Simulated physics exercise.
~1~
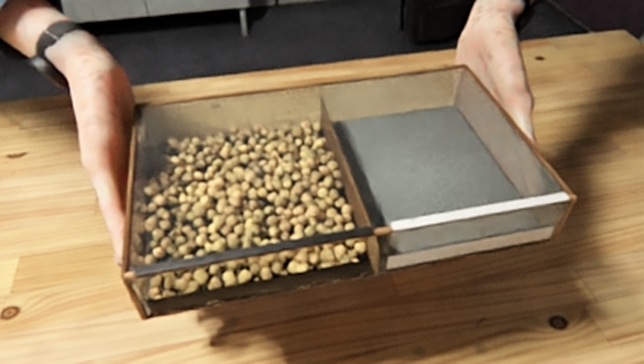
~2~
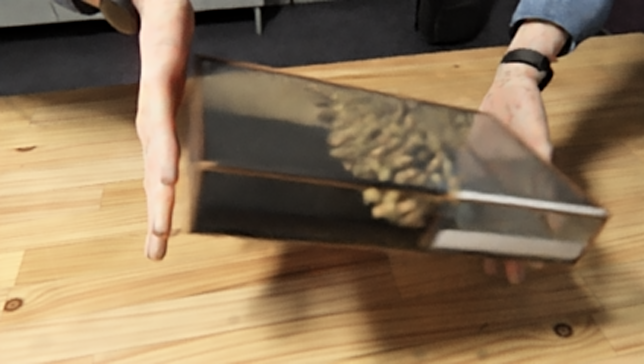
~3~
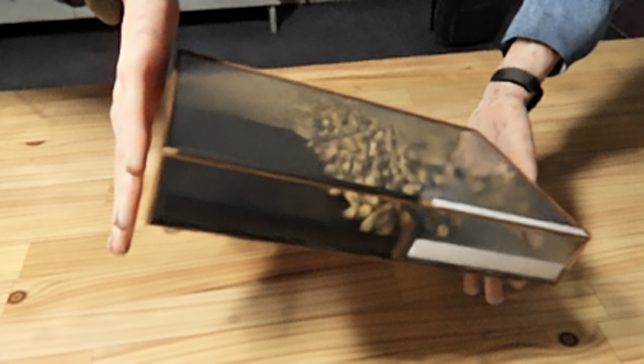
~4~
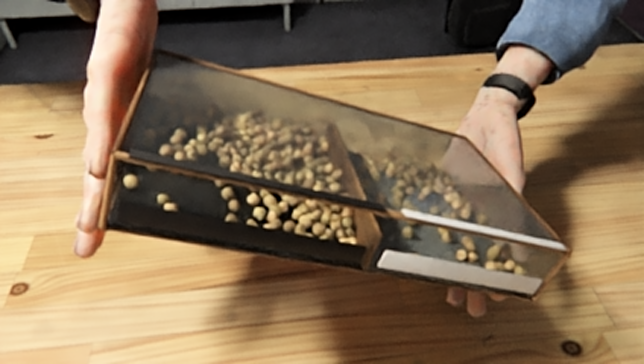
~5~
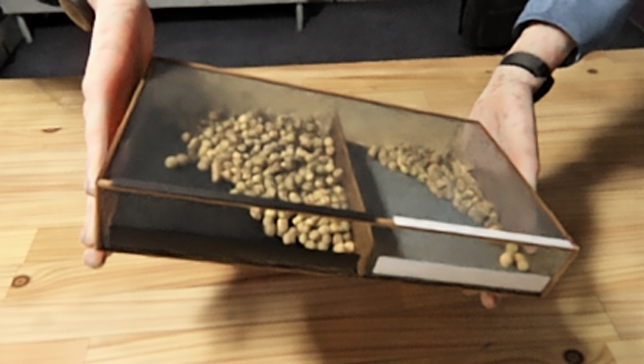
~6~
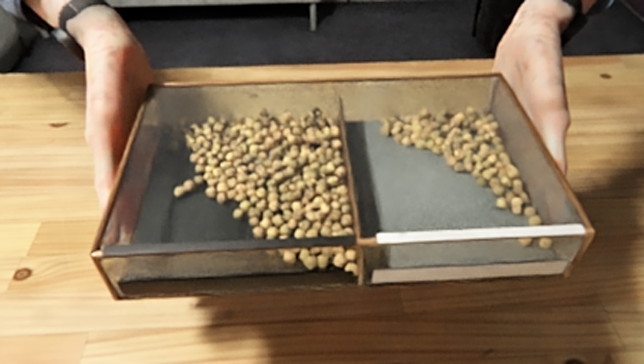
Hundreds of small, pale dried chickpeas start out heaped in the left half of a clear-lidded box, while the right half, with its grey floor, is empty. Two hands hold the box above a wooden table and shake it to and fro as it tilts down toward the right. The chickpeas blur and surge rightward, and some pass the divider into the right half. The hands hold the tilt briefly, then bring the box back level. The chickpeas come to rest with most still on the left and a smaller share on the right.
